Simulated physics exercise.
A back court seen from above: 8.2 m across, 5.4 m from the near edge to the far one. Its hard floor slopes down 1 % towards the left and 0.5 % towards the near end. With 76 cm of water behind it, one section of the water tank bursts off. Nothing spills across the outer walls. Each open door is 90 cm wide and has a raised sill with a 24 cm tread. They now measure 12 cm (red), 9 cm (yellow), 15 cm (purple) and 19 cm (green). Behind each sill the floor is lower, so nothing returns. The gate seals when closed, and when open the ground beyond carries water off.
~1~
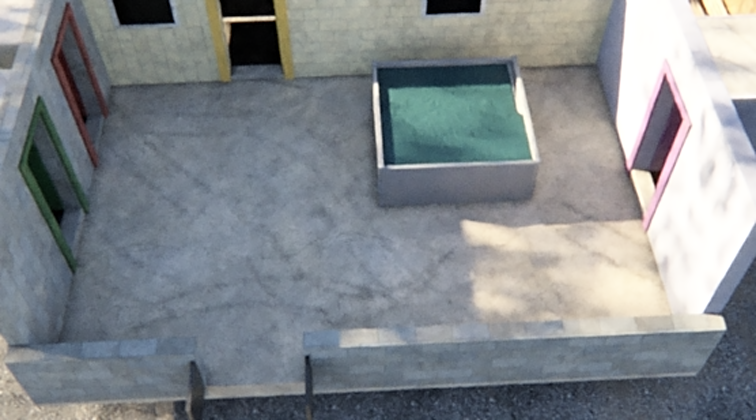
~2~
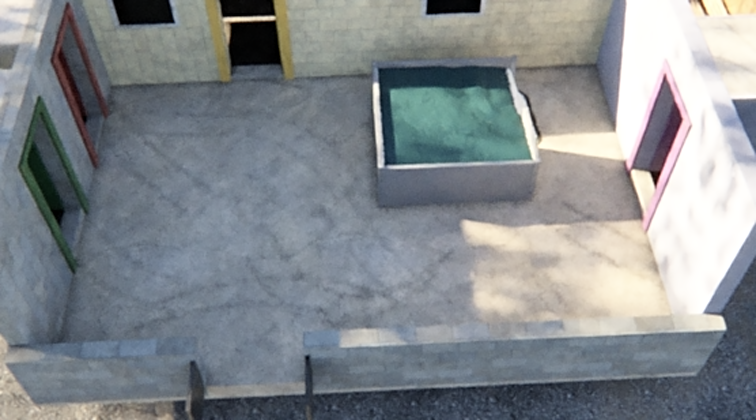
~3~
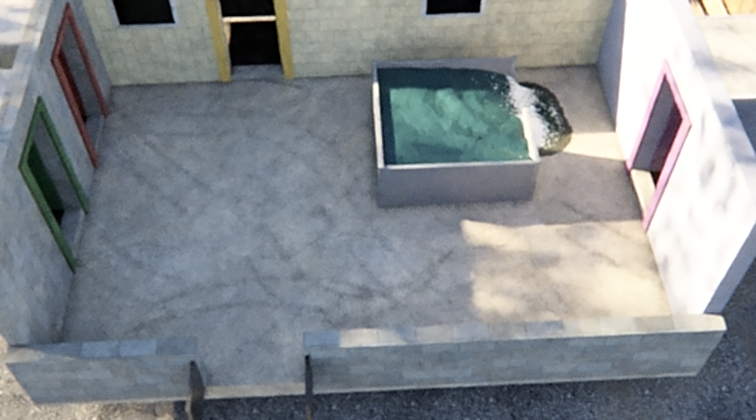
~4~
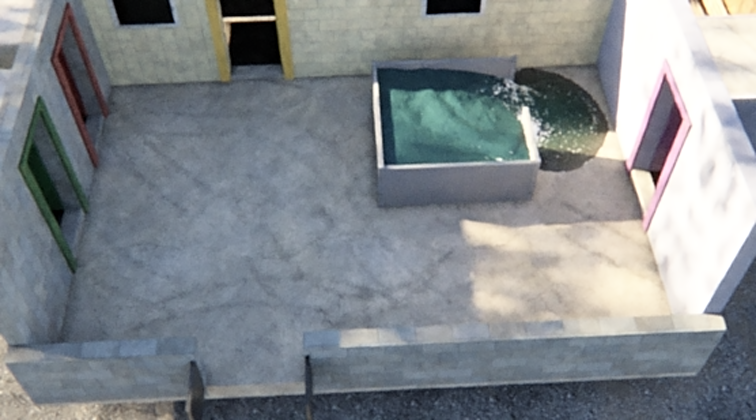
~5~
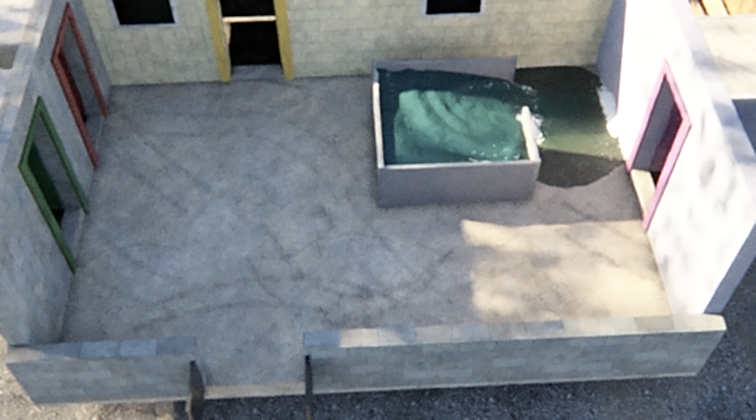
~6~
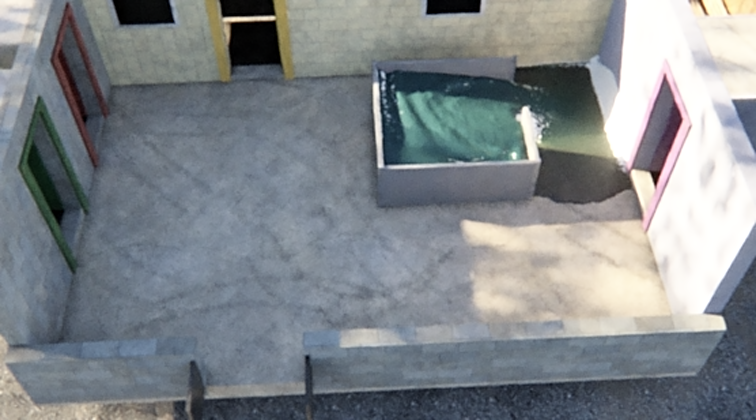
A walled courtyard with a tank of green water sat still until the tank's right side gave way, and foaming water poured out, spread across the floor to the right-hand wall, and crept nearer the pink doorway.
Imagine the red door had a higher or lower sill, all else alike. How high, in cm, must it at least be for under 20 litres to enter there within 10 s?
Close to 11.5 cm is just enough.
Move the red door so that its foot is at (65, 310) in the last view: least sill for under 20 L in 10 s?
About 13.5 cm.
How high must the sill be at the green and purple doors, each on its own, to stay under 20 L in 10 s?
Roughly 12.0 cm at green and 11.0 cm at purple.
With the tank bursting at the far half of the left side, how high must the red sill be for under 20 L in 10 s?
Then roughly 31 cm.
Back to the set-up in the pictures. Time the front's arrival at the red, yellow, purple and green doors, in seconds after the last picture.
Arrival: Red 3.6 s, yellow 2.4 s, purple 0.1 s, green 4.5 s.
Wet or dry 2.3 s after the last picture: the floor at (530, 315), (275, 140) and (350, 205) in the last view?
In turn: Wet, dry, not reached.
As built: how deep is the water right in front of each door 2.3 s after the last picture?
In cm: Red 0, yellow 0, purple 15, green 0.
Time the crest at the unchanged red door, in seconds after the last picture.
At about 4.5 s.
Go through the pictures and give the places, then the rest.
In the first frame, still water, 76 cm deep, in the water tank at (451, 114); the red door at (83, 93) is dry.
In the second frame, water pours out at (514, 108) and has run 0.3 m, to (537, 140); about 10 cm deep outside, 76 cm at the back.
In the third frame, the gap is at (513, 110), the front 0.8 m out at (567, 135); the back of the water tank holds 76 cm.
In the fourth frame, the front is at (603, 128), 1.4 m from the gap at (513, 111); 2.3 m2 of floor is wet, 76 cm left at the back.
In the fifth frame, the front is at (600, 81), 1.6 m from the gap at (513, 111); 3.5 m2 of floor is wet, 76 cm left at the back.
In the sixth frame, the gap is at (513, 111), the front 1.8 m out at (631, 183); the back of the water tank holds 70 cm; 6.7 m in a straight line remain to the red door at (83, 93).
Then, 0.7 s after the last picture water covers 10 % of the floor, deepest (58 cm) near (602, 101); it has not reached the red door.
Then, 2.3 s after the last picture water covers 35 % of the floor, deepest (36 cm) near (595, 78); it has not reached the red door.
Then, 9.3 s after the last picture water covers 95 % of the floor, deepest (16 cm) near (53, 377); 12 cm at the red door, 14 litres in over its 12 cm sill.
At the red door as built, the water peaked near 16 cm, 4.3 s after the last picture.
With a sill of 9.5 cm, 41 litres would have come in within the 10 s; with 13.5 cm, 7 litres. So under 20 litres takes about 11.5 cm.
